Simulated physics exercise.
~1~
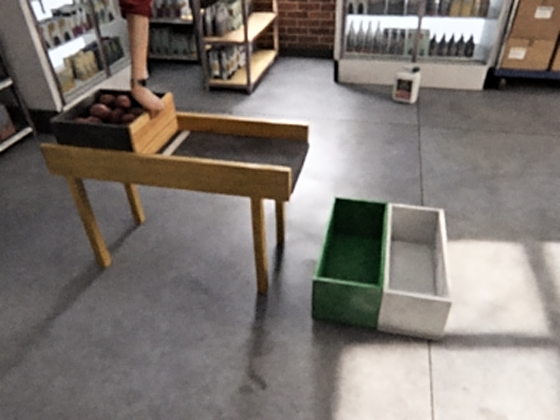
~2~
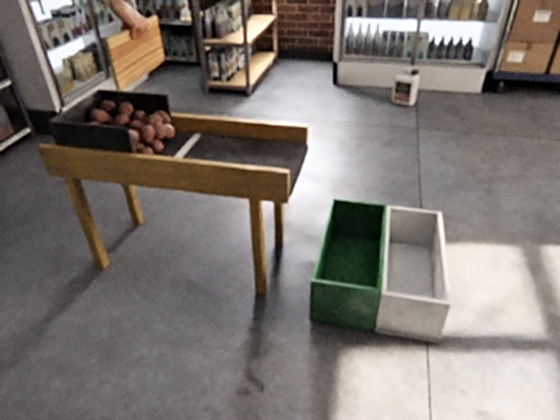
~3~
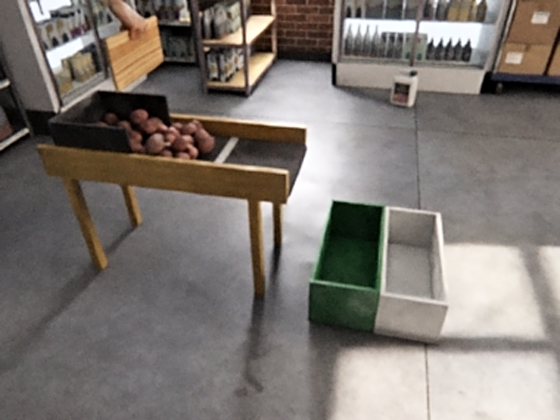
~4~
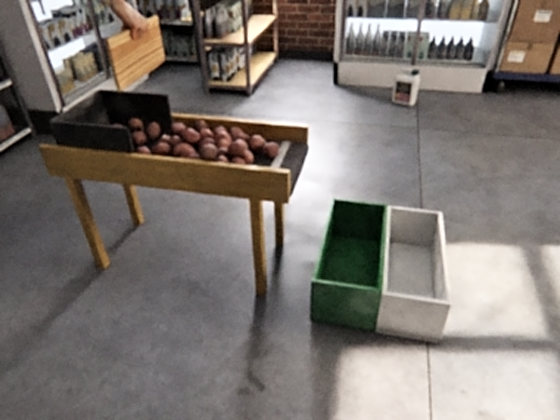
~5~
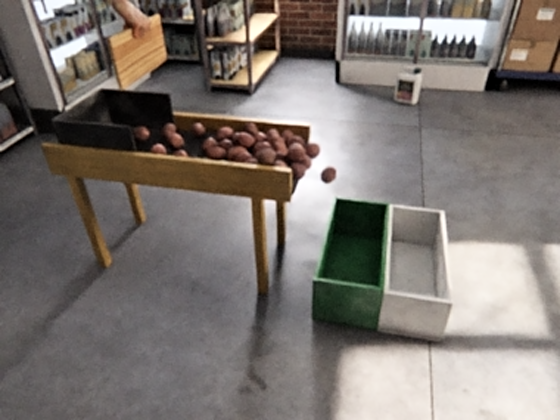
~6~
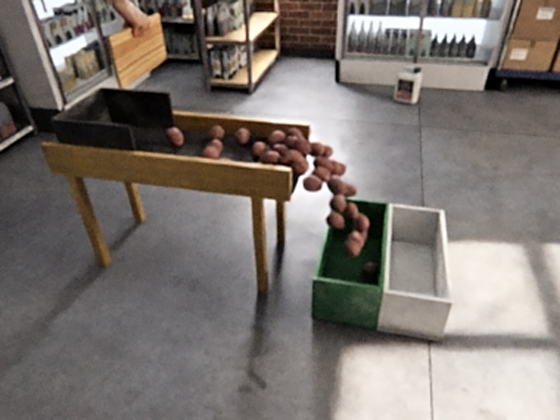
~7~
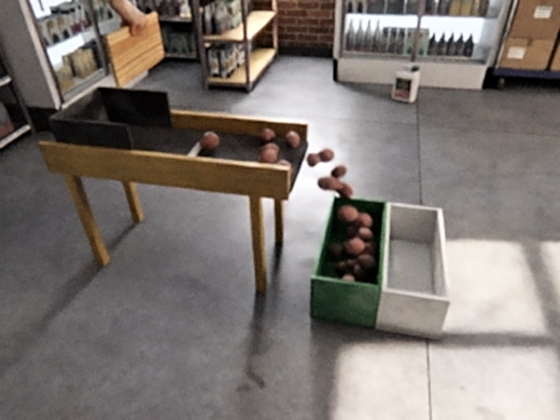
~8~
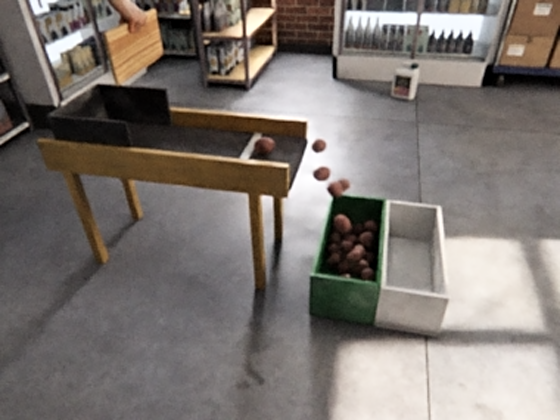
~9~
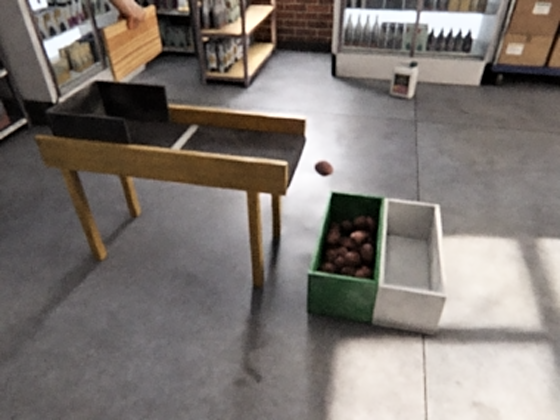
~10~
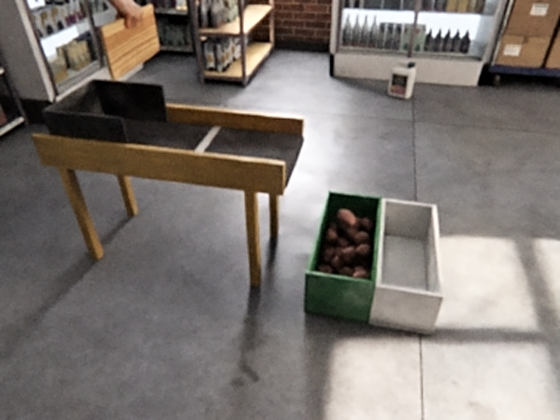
At the start, a hand holds a wooden gate against a black pen full of red potatoes on a wooden-sided belt table, with a green bin and a white tote side by side on the floor to the right. The hand lifts the gate, and the potatoes spread out of the pen and ride right along the belt. The first one drops off the end, and a thick stream follows, falling into the green bin. The flow thins to a few stragglers, then one last potato in the air. Finally, the belt is clear, the potatoes lie heaped in the green bin, and the white tote is empty.
